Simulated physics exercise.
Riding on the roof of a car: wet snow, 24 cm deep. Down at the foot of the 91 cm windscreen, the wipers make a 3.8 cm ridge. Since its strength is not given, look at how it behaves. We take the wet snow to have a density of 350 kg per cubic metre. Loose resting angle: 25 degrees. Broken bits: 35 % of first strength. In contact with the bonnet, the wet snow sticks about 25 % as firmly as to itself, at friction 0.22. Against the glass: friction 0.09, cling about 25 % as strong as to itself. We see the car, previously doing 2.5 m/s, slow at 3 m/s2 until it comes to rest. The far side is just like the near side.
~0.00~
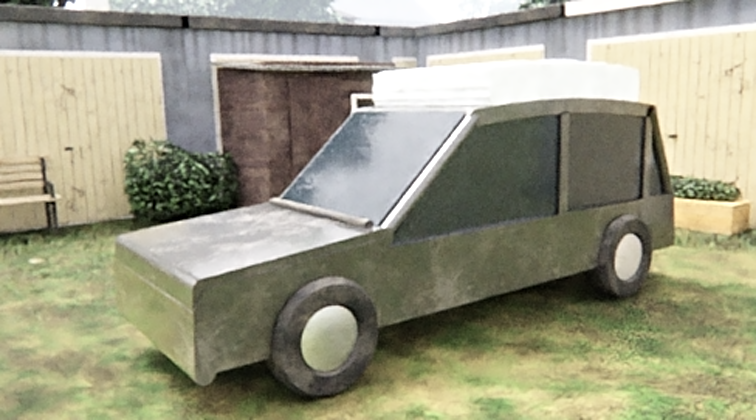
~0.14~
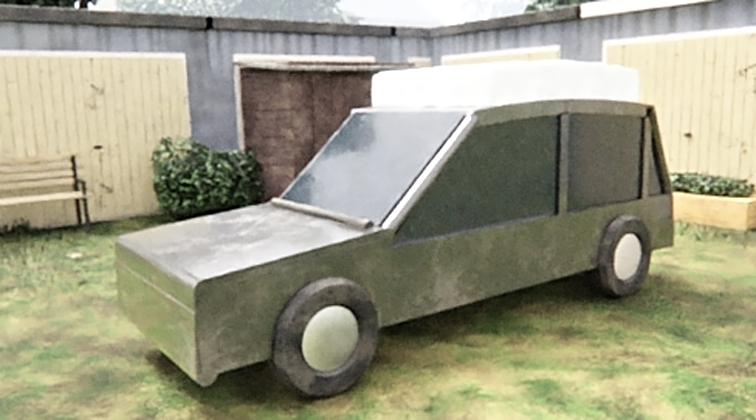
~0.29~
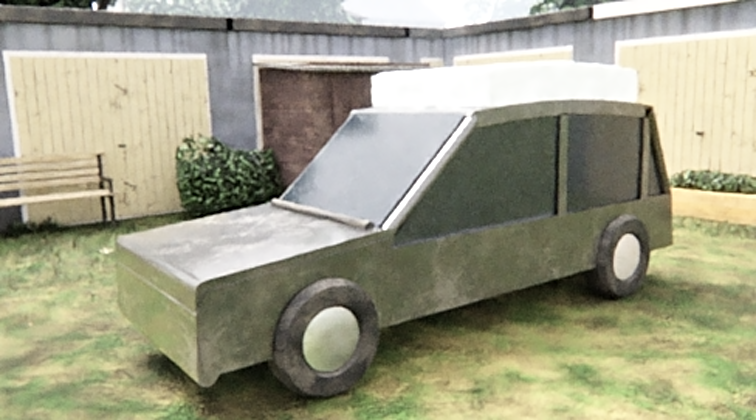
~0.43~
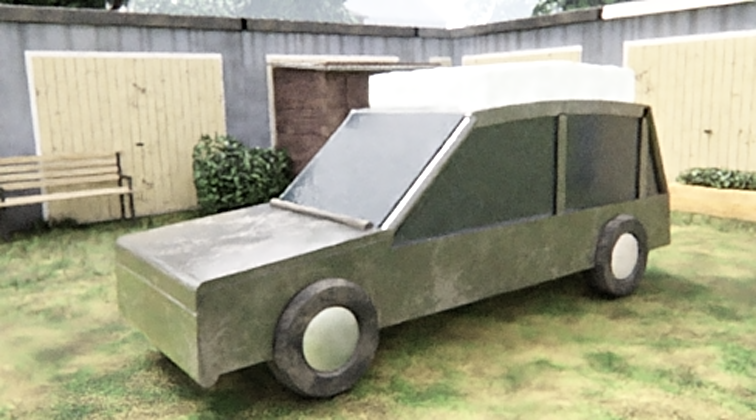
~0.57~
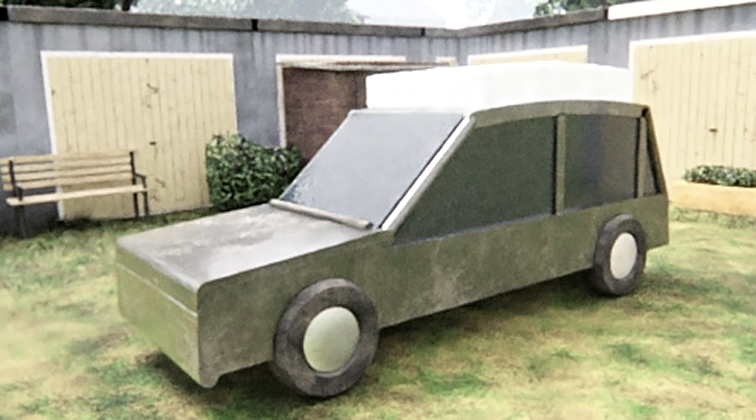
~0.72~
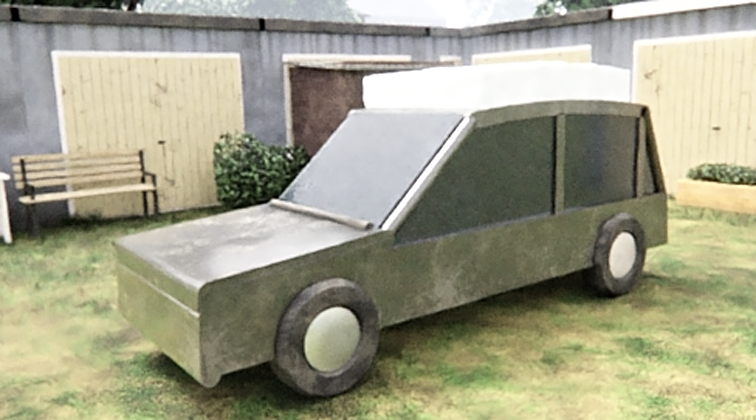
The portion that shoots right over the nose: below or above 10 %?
Note: Share not reaching 10 %.
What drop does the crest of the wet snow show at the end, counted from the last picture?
Measured change: Some 0 cm.
By 1.07 s, all of the snow is on the roof, none on the glass, none on the bonnet and none has gone off the nose.
By 1.49 s, all of the snow is on the roof, none on the glass, none on the bonnet and none has gone off the nose.
By 1.91 s, all of the snow is on the roof, none on the glass, none on the bonnet and none has gone off the nose.
By 2.33 s, all of the snow is on the roof, none on the glass, none on the bonnet and none has gone off the nose.
By 2.43 s, at the end, all of the snow is on the roof, none on the glass, none on the bonnet and none has gone off the nose.
